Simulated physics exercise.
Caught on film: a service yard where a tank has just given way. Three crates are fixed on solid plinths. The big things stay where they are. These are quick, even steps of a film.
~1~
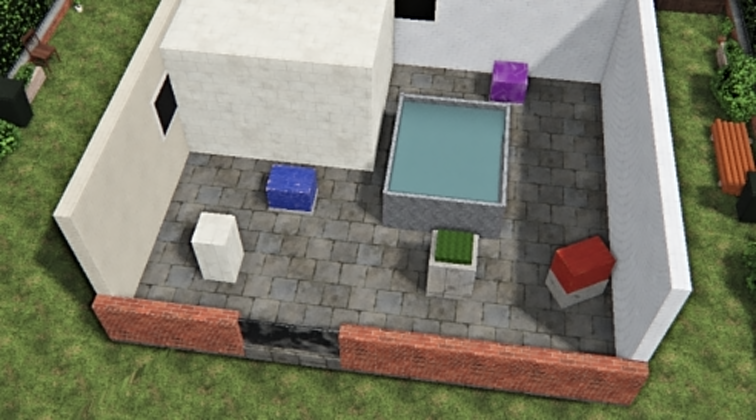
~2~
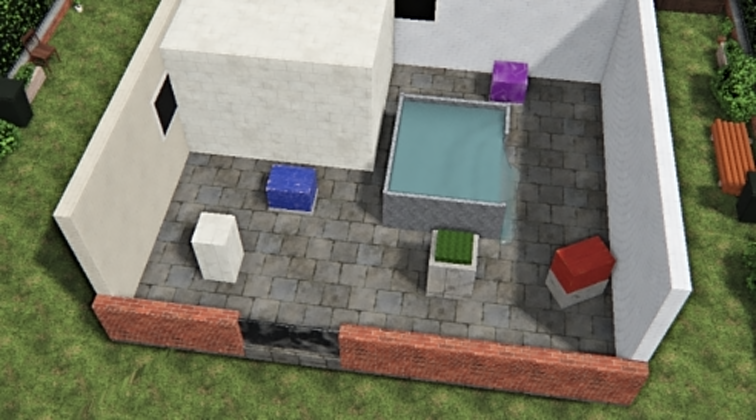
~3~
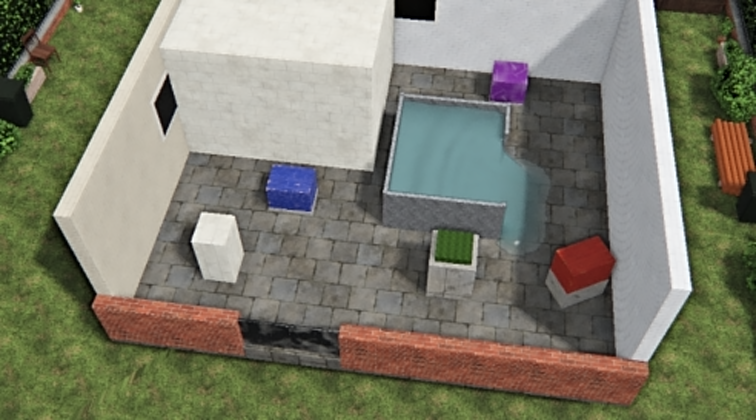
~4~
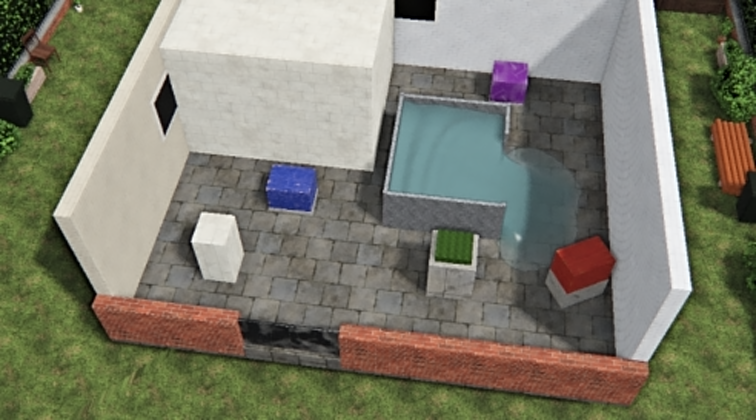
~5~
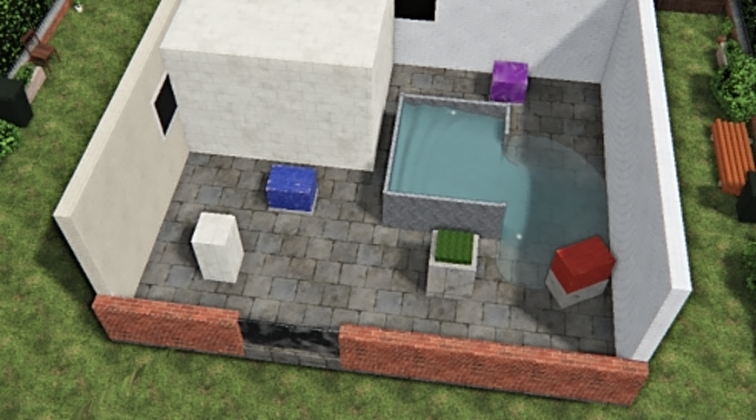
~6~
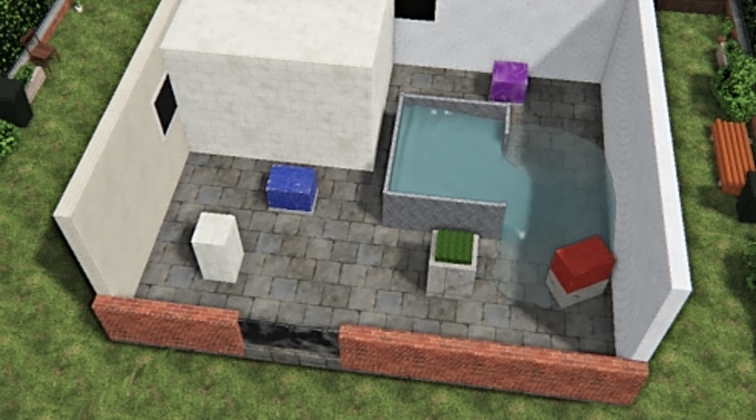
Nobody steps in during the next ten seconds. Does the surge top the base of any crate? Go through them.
One by one: The purple crate is soaked; the blue crate is soaked; the red crate is soaked.
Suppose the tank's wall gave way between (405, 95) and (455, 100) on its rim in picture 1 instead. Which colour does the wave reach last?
It is the one in blue.
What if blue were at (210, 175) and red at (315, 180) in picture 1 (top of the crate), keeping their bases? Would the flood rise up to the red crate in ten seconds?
In short: Red stays dry.
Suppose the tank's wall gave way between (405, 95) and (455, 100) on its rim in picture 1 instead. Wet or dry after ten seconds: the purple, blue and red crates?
In short: The purple one ends up wet, the blue one stays dry, the red one is safe.
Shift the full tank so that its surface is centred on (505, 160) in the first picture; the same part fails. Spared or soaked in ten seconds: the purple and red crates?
In short: Purple is topped; red is topped.
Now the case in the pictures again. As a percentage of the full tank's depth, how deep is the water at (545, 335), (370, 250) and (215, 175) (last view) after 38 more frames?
About 14, 8 and 2 per cent.
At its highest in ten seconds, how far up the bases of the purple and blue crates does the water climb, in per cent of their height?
Near 650 and 150 in a hundred.
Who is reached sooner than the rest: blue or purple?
The purple one.
A moment on, water covers 25 % of the floor; the purple crate water round its plinth, the blue crate not reached, the red crate water round its plinth.
Next, water covers 35 % of the floor; the purple crate water round its plinth, the blue crate not reached, the red crate water round its plinth.
Then, water covers 55 % of the floor; the purple crate water round its plinth, the blue crate not reached, the red crate water round its plinth.
Later, water covers 90 % of the floor; the purple crate water round its plinth, the blue crate water round its plinth, the red crate water round its plinth.
In the end, water covers 100 % of the floor; the purple crate was topped, the blue crate was topped, the red crate was topped.
